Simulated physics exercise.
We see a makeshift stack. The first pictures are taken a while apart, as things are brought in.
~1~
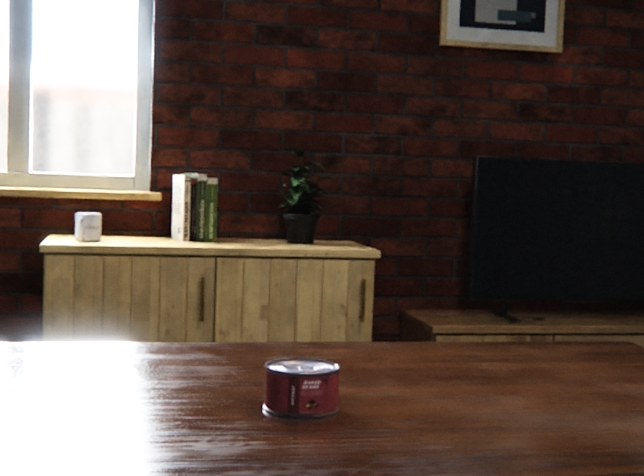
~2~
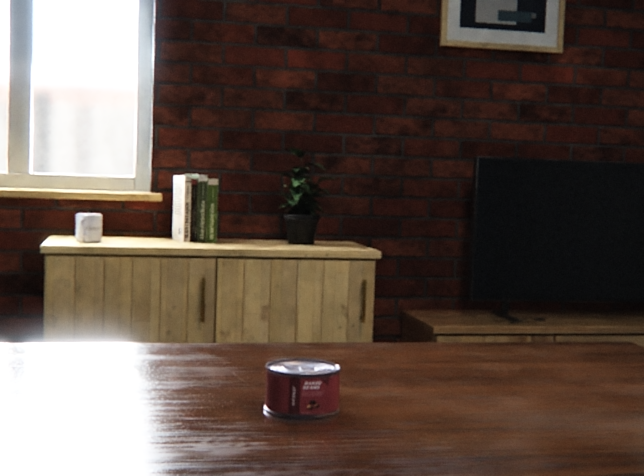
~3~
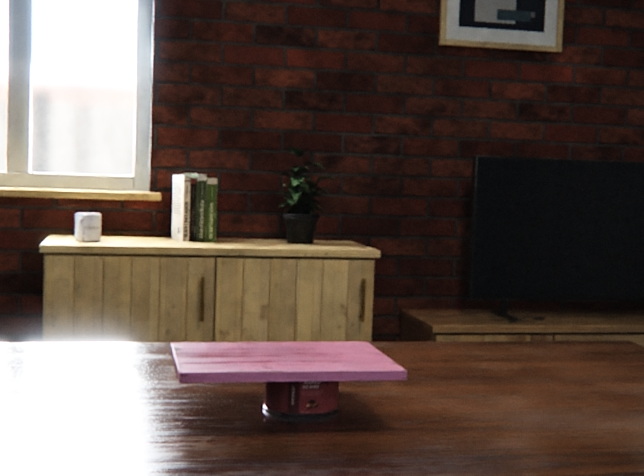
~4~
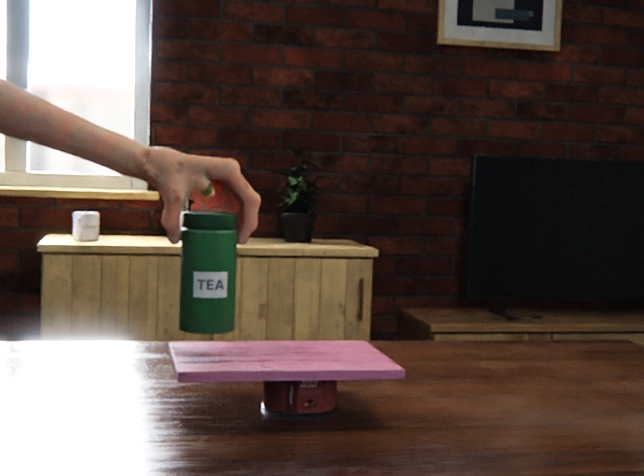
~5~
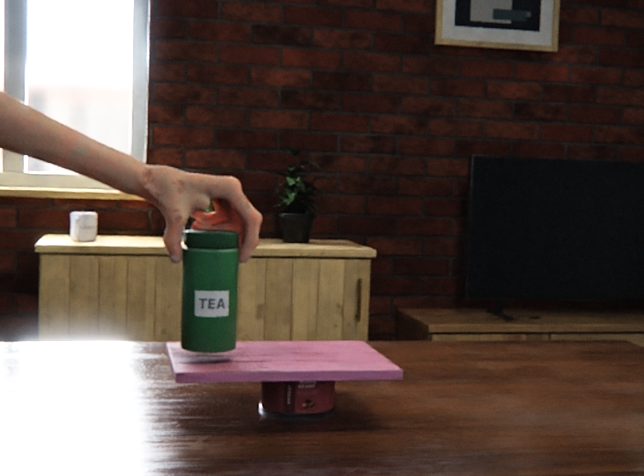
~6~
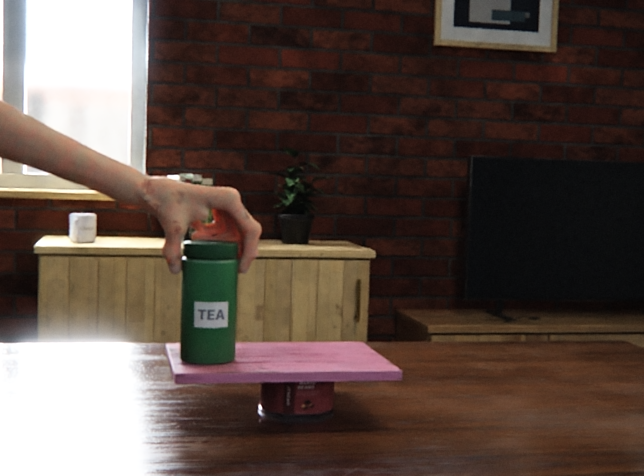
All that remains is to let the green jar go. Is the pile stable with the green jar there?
In the end the stack gives way.
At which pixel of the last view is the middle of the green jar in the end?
Near (114, 379).
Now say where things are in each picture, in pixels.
The last thing is not in view yet, in the first frame.
The last thing is not in view yet, in the second frame.
The last thing is not in view yet; pink board (283, 360), in the third frame.
On its way; green jar (208, 271); pink board (281, 359), in the fourth frame.
On its way; green jar (210, 290); pink board (279, 359), in the fifth frame.
Set down, still held; green jar (209, 301); pink board (278, 360), in the sixth frame.
Then, 0.30 s later than the last frame, green jar tilted by 18° near (189, 323); pink board tilted by 18°.
Then, 0.50 s later than the last frame, green jar now fallen; pink board tilted by 30°.
Then, 0.70 s later than the last frame, pink board tilted by 31°.
Then, 1.30 s later than the last frame, nothing new.
When it is over, fallen, green jar; the other 2 as before. End places, in pixels of the last picture, green jar near (113, 378). The stack loses its balance.
